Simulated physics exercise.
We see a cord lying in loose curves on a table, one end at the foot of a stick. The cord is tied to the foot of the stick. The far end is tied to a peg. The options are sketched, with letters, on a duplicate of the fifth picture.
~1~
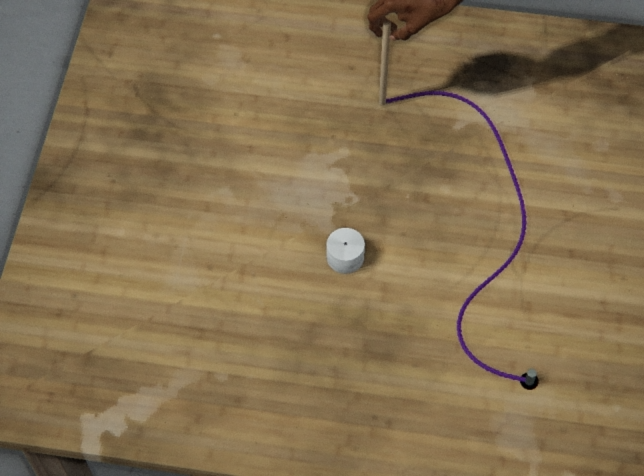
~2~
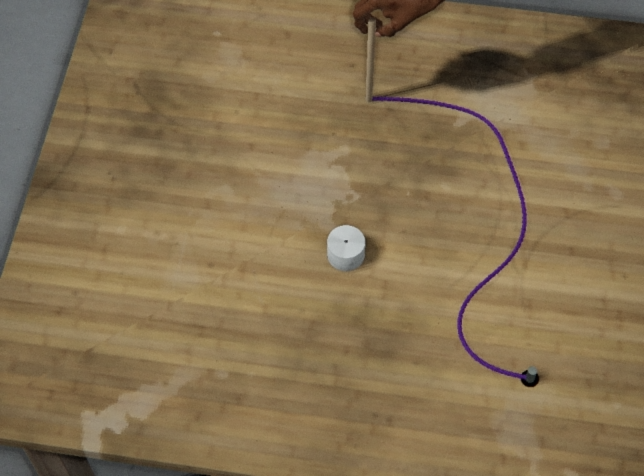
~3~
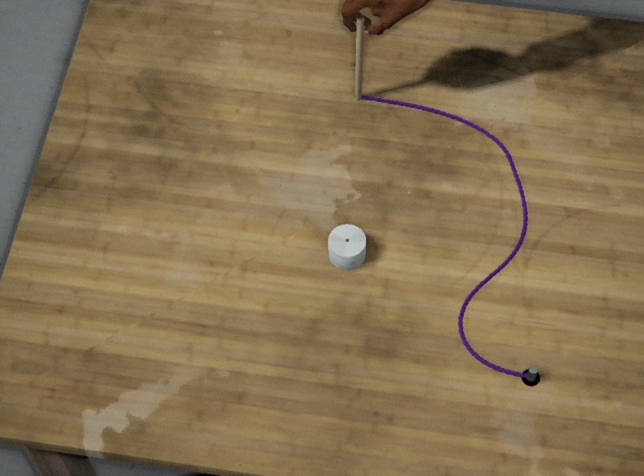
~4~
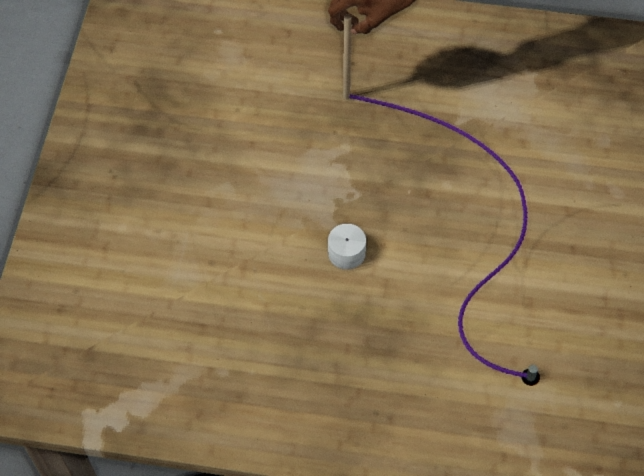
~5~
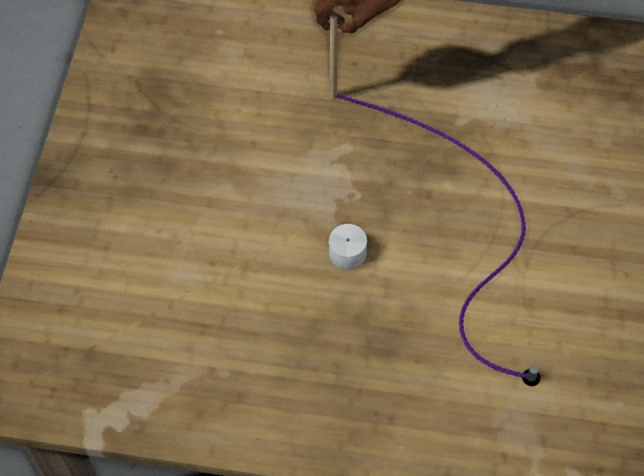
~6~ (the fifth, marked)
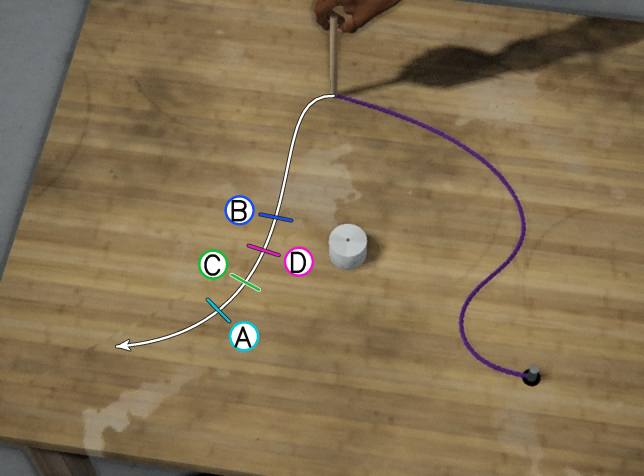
On a wooden table, a hand slides an upright stick left, pulling one end of a purple cord.
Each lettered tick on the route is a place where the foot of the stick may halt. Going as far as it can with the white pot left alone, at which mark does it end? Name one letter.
Mark C.
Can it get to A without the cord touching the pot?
No.
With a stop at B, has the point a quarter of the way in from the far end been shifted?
No.
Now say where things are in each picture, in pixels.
In the first frame, peg (531, 377); white pot (346, 251).
In the second frame, peg (531, 375); white pot (346, 248).
In the third frame, peg (532, 374); white pot (347, 247).
In the fourth frame, peg (532, 373); white pot (347, 247).
In the fifth frame, peg (533, 374); white pot (348, 247).
On the copy, A at (218, 310); B at (276, 217); C at (245, 282); D at (264, 250); the route from (334, 96) via (269, 238) to (117, 346).
On C. First, foot of the stick (292, 150), middle of the cord (500, 208).
Then, foot of the stick (275, 220), middle of the cord (495, 209).
Finally, foot of the stick (245, 283), middle of the cord (471, 216); nothing has been touched.
By contrast, A brings the cord against the pot; B is safe but short; D is safe but short.
